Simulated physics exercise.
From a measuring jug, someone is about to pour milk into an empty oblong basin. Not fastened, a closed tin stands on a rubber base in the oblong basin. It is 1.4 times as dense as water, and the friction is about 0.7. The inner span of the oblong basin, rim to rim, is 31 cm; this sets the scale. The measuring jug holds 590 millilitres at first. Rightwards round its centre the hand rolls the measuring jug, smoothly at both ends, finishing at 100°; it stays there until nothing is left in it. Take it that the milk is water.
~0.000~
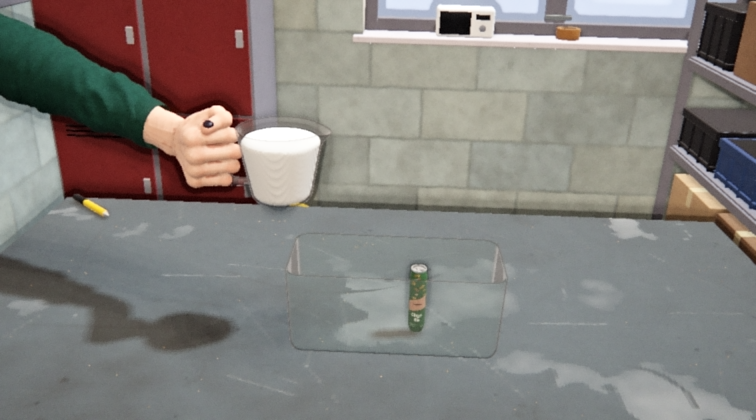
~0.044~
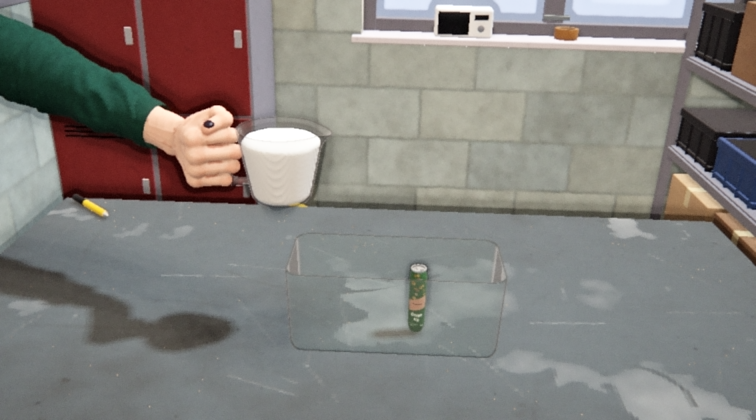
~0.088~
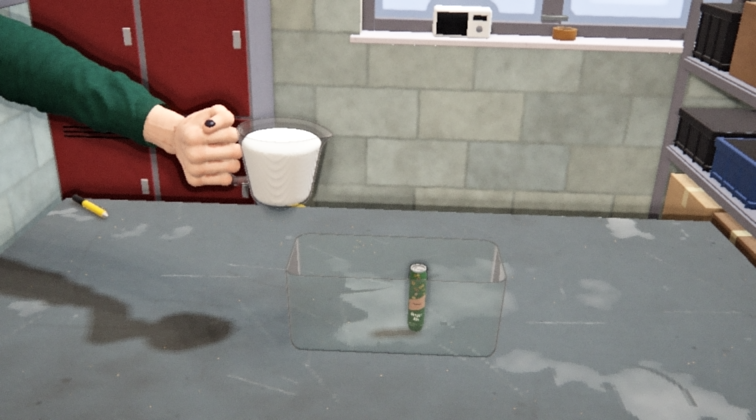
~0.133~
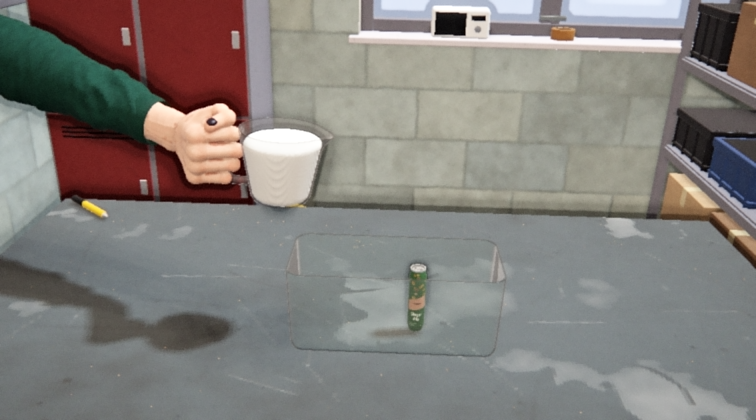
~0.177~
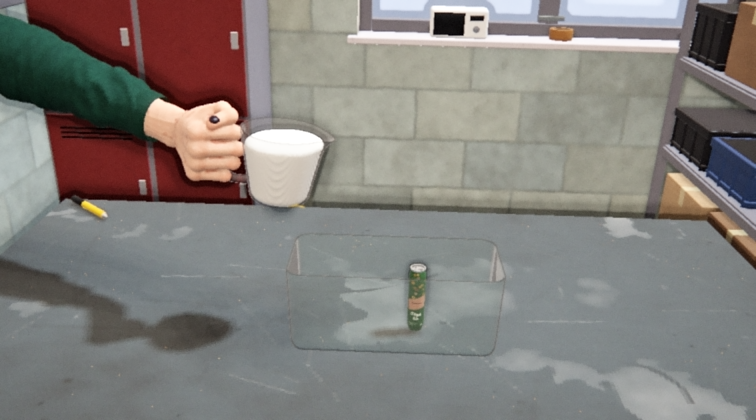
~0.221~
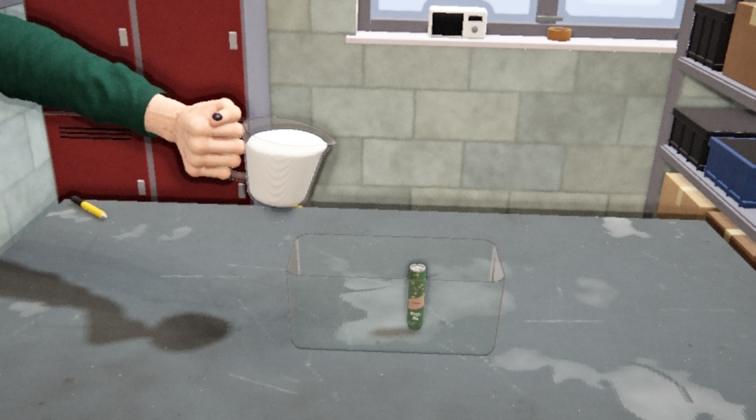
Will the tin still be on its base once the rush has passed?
Yes, it is not upset.
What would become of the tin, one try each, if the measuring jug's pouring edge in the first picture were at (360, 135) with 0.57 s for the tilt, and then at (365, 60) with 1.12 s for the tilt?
In the first try it comes down; in the second it comes down.
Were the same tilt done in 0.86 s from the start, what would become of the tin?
The tin stays on its base.
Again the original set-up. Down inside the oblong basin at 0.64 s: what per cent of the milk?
I'd estimate some 8 percent of the liquid.
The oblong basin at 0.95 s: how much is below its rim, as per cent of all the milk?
The share is close to 66 percent.
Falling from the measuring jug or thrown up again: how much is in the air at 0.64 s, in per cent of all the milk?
I'd put it at about 20 percent.
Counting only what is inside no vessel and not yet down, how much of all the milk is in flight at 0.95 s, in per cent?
Airborne fraction: Approx. 18 %.
By 0.64 s the tilt is 61° and 72 per cent is still to pour; the tin stands where it began.
By 0.95 s the tilt is 94° and 17 per cent is still to pour; the tin stands where it began.
By 1.27 s the tilt is 100° and 0 per cent is still to pour; the tin stands where it began.
By 1.62 s the tilt is 100° and 0 per cent is still to pour; the tin stands where it began.
At rest the tin stands where it began.
